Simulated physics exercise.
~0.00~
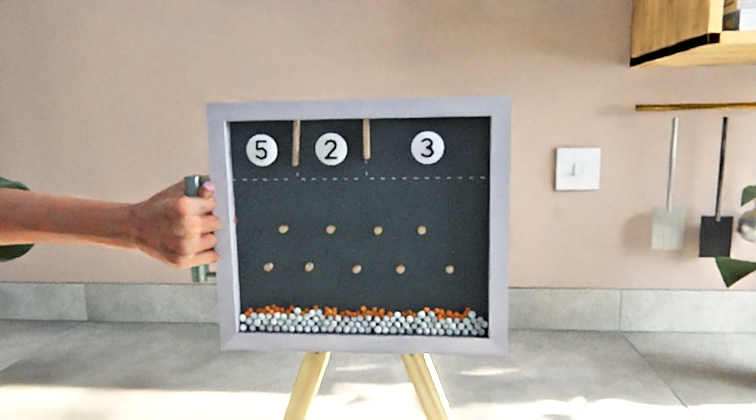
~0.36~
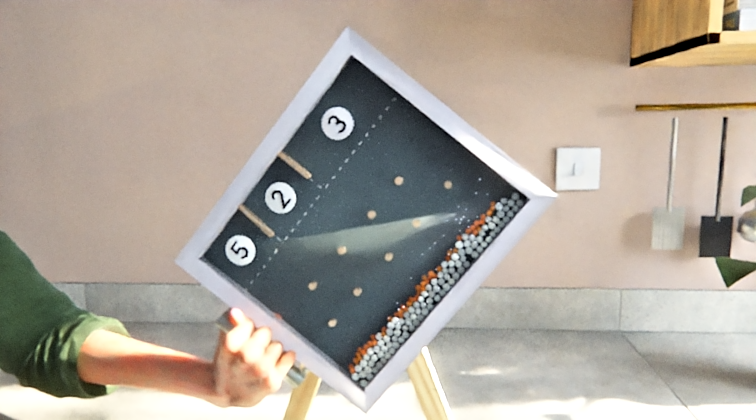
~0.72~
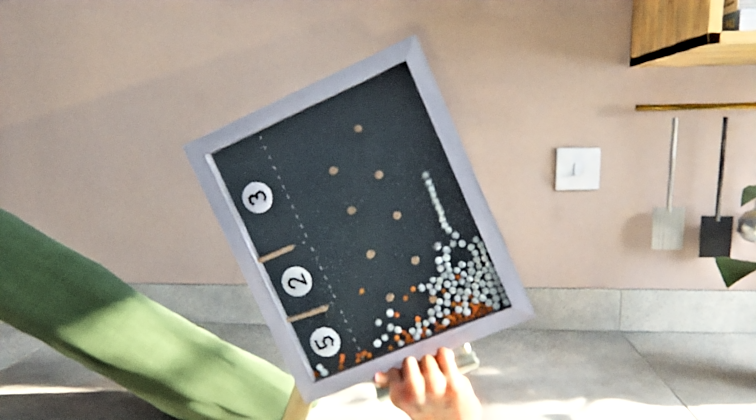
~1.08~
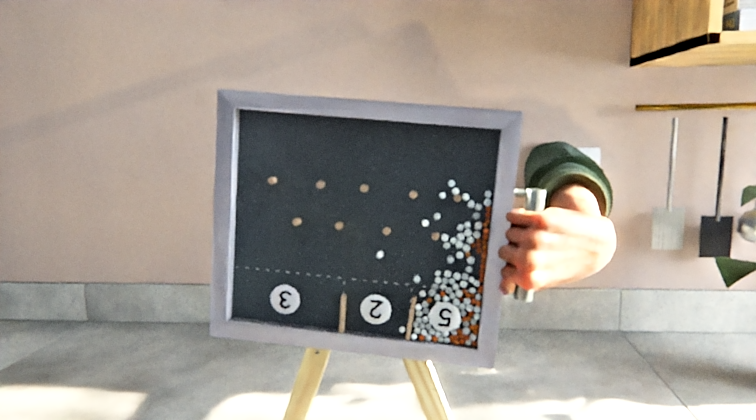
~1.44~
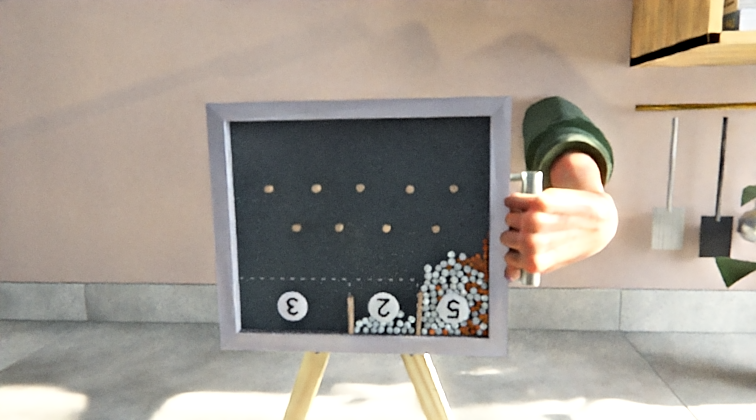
A hand turns a framed board upside down, and white and orange beads pile lower right.
